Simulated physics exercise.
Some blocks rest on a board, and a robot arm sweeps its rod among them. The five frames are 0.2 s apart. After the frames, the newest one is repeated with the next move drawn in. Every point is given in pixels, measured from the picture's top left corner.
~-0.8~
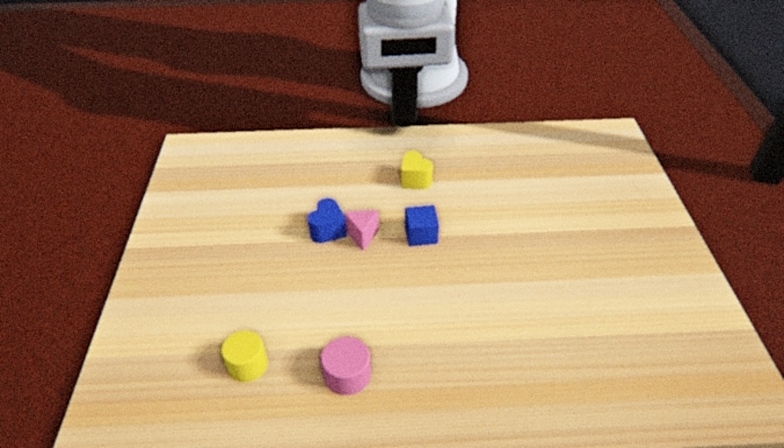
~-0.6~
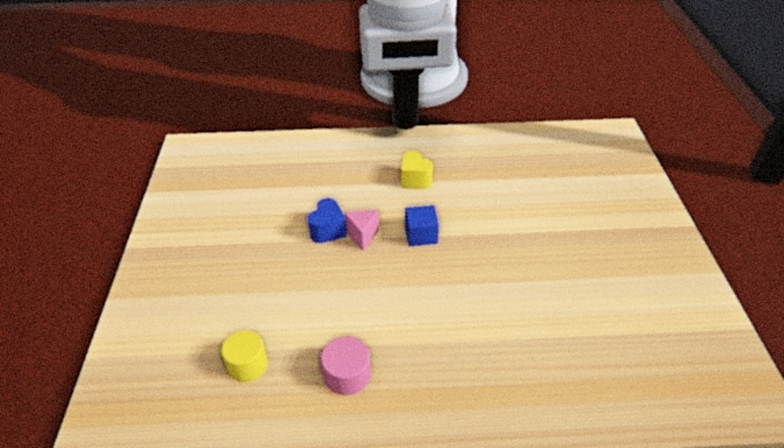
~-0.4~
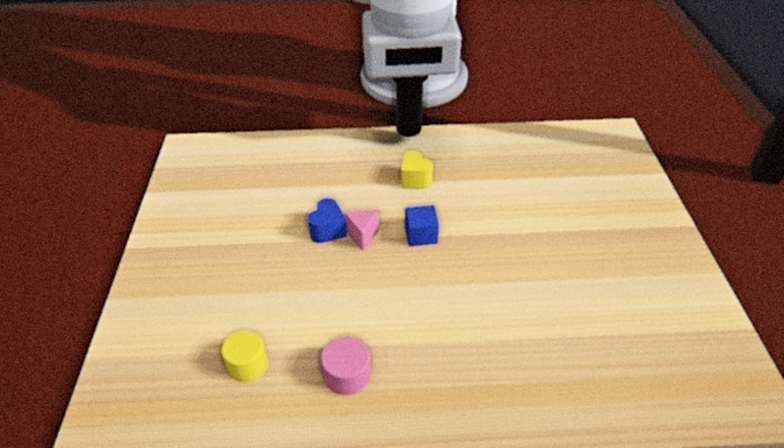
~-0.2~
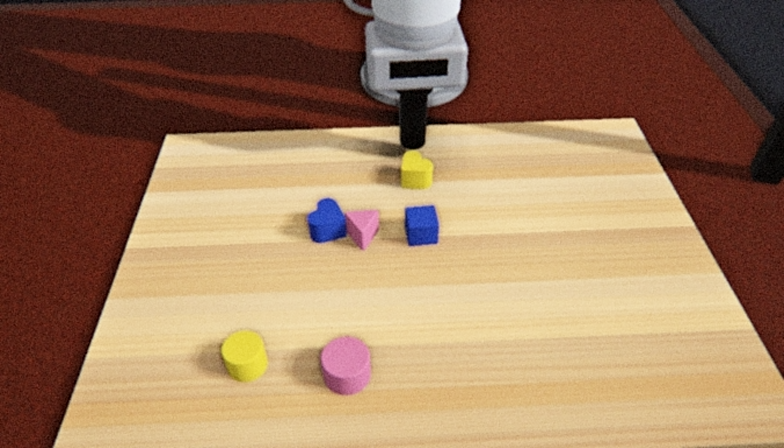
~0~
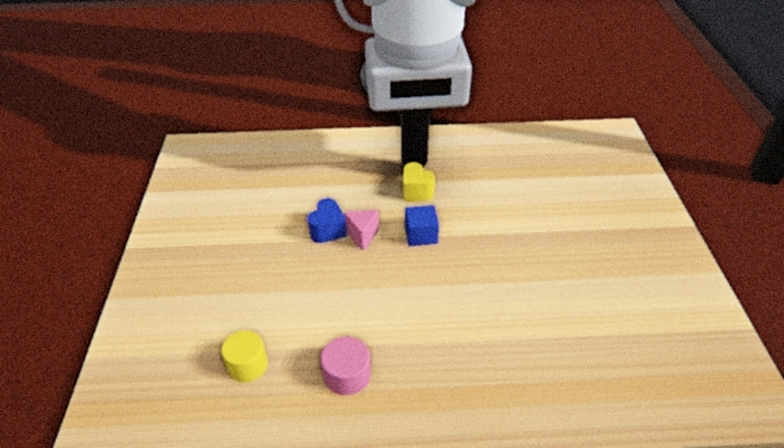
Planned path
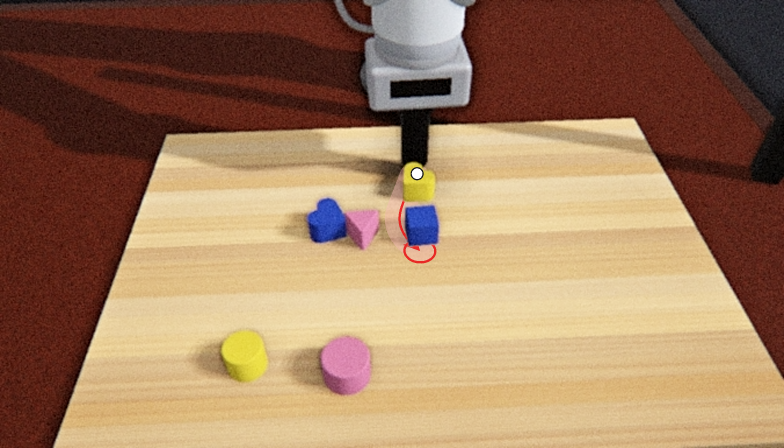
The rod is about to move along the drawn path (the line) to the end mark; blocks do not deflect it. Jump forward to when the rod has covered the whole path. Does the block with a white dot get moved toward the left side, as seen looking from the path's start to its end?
Short answer: Yes.
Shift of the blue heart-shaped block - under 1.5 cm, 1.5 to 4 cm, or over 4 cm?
Travels under 1.5 cm.
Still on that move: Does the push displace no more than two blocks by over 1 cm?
Yes.
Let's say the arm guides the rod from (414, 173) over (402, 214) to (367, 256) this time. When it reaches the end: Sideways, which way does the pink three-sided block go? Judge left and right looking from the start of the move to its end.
Its sideways move is to the right.
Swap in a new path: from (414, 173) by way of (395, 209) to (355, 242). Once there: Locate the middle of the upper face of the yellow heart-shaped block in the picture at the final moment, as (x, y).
Put as a pixel place, it's (417, 201).
Path on the board, from (414, 173) by way of (405, 197) and (400, 224) to (420, 251); the dot is on the yellow heart-shaped block.
On the path given first. One third of the way, rod at (405, 187); yellow heart-shaped block at (422, 195), turned 55° anticlockwise; blue square at (425, 219).
Two thirds of the way, rod at (400, 214); yellow heart-shaped block at (427, 210); blue square at (433, 233).
At the end, rod at (420, 240); blue heart-shaped block in place; pink three-sided block in place; yellow heart-shaped block at (441, 218), turned 175° anticlockwise; blue square at (452, 248).
